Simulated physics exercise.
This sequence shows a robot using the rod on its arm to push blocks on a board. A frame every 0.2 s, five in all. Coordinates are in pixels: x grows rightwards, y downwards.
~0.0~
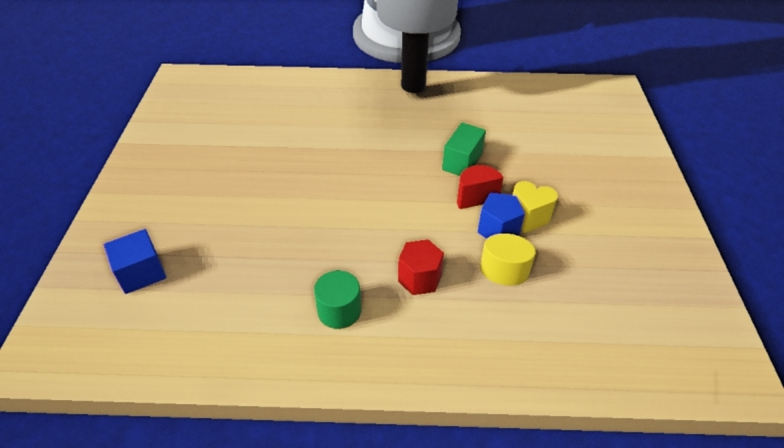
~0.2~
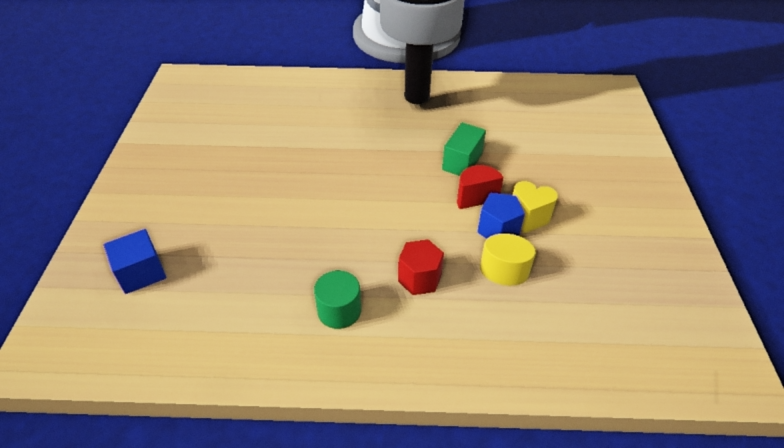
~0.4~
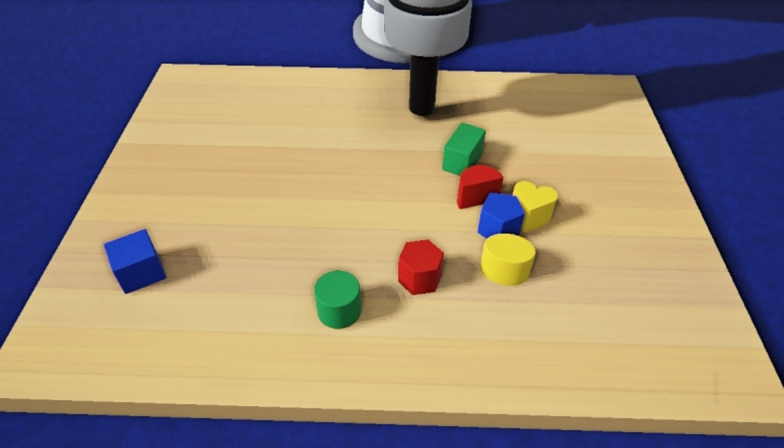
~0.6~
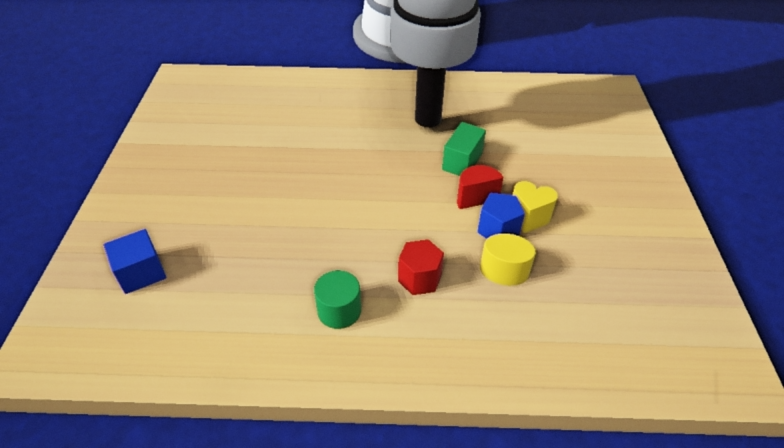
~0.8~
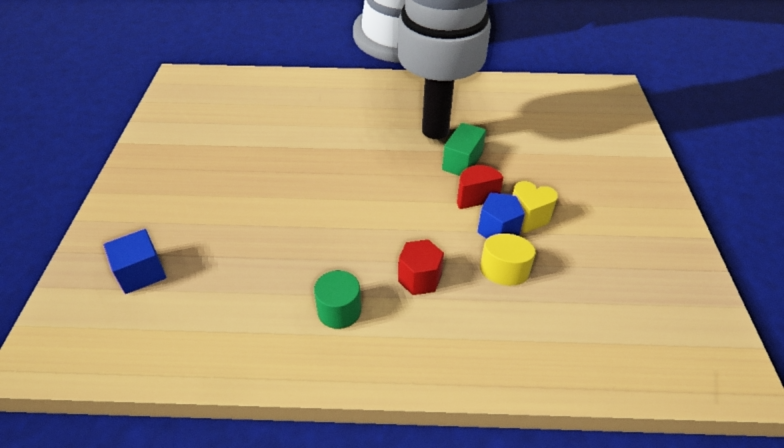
A pale wooden board lies on a deep blue surface, seen from above at an angle by a still camera. A blue block sits at left, a green cylinder and red block near the lower middle, and a cluster of green, red, blue and yellow blocks right of centre. A robot arm's black rod moves steadily from the top edge down and slightly right towards the green block, while the blocks stay still.
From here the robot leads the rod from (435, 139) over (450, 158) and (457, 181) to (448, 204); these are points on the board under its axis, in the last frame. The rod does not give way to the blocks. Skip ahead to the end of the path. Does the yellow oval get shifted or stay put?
By the last moment of the path, the yellow oval has stayed put.
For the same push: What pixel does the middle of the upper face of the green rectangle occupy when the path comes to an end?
It sits at (491, 152).
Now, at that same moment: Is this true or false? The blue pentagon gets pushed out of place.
The statement is incorrect.
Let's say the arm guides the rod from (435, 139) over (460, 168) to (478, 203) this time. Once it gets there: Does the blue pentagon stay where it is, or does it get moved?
Shifted.
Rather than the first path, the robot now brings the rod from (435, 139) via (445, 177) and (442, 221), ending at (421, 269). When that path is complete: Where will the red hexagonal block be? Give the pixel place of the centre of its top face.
Its top face will be centred at roughly (413, 277).
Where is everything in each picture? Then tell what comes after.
Rod tip at (413, 86); block tops, green rectangle at (466, 137); red D-shaped block at (480, 174); blue pentagon at (503, 206); yellow oval at (510, 247), in the first frame.
Rod at (417, 97); blocks unchanged, in the second frame.
Rod at (422, 109); blocks unchanged, in the third frame.
Rod at (428, 120); blocks unchanged, in the fourth frame.
Rod at (435, 131); green rectangle at (466, 137); red D-shaped block at (480, 174); blue pentagon at (503, 206); yellow oval at (510, 247), in the fifth frame.
What follows on the original path. One third of the way, rod at (451, 151); green rectangle at (479, 146).
Two thirds of the way, rod at (458, 173); green rectangle at (491, 152), turned 15° anticlockwise.
At the end, rod at (449, 196); green rectangle at (491, 152), turned 15° anticlockwise; red D-shaped block at (483, 184), turned 30° anticlockwise; blue pentagon in place; yellow oval in place.
